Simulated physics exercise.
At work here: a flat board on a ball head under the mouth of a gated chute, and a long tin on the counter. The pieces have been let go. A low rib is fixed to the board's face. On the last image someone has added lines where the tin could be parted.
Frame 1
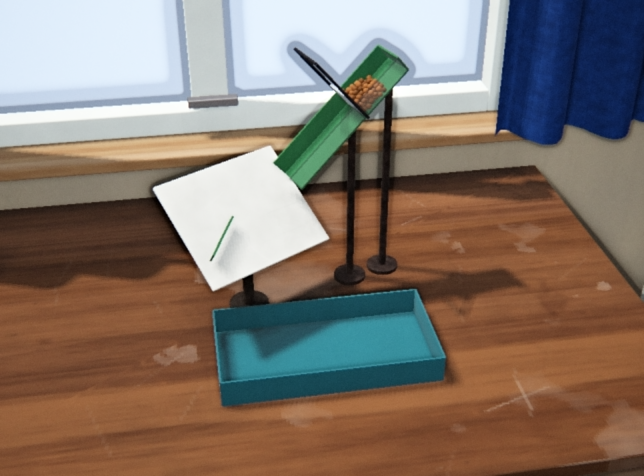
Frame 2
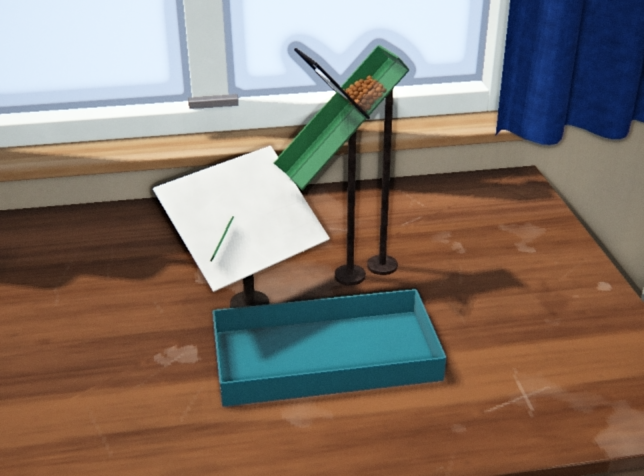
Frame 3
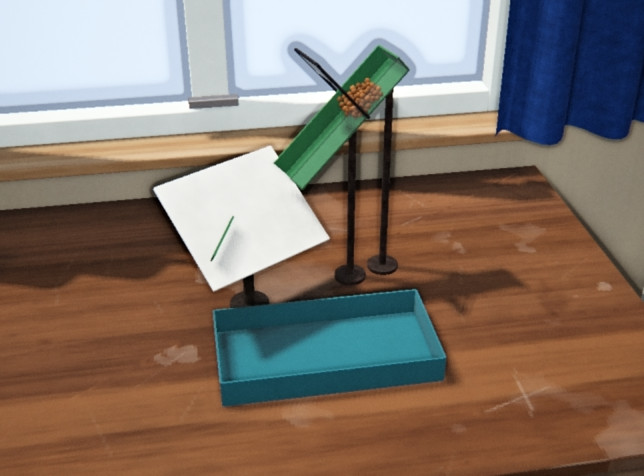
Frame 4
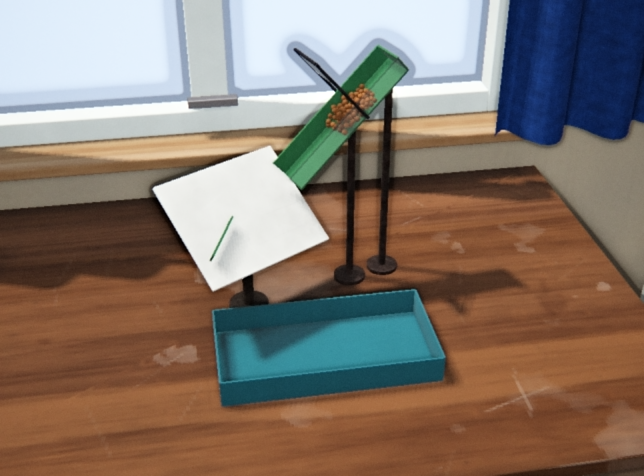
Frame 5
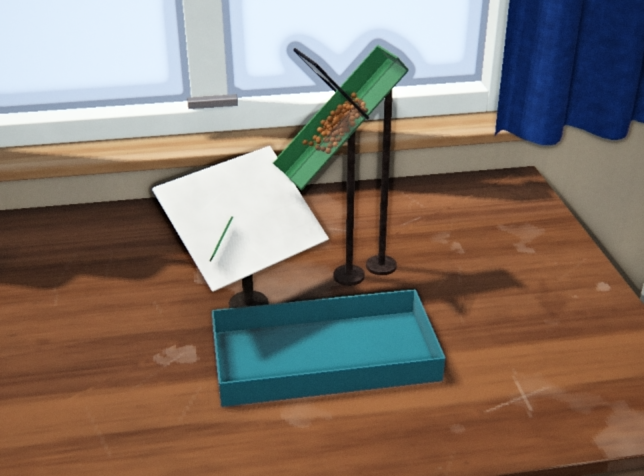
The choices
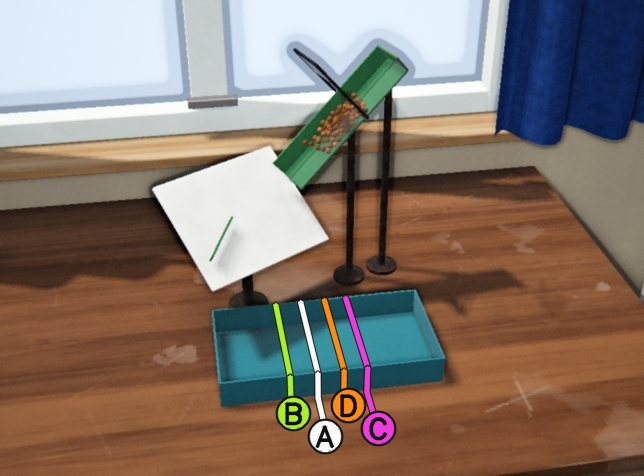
A long teal tin sat empty on a wooden counter near a tilted white board, while small orange-brown balls bunched high in a sloping green chute began sliding down it, spreading out as they went.
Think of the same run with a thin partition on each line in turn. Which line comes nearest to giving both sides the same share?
It is B.
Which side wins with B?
More lands on the left.
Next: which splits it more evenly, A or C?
That would be A.
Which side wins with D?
The left side.
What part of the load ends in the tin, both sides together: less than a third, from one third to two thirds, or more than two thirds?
About that: More than two thirds.
On the marked copy, line A crosses the front rim at (317, 372); line B crosses the front rim at (290, 375); line C crosses the front rim at (367, 367); line D crosses the front rim at (343, 369).
With A, of what is caught, the bulk on the left of the divider, a small share on the right.
With B, of what is caught, close to two thirds on the left of the divider, close to a third on the right.
With C, of what is caught, the whole lot on the left of the divider, none at all on the right.
With D, of what is caught, all but a few on the left of the divider, only a few on the right.
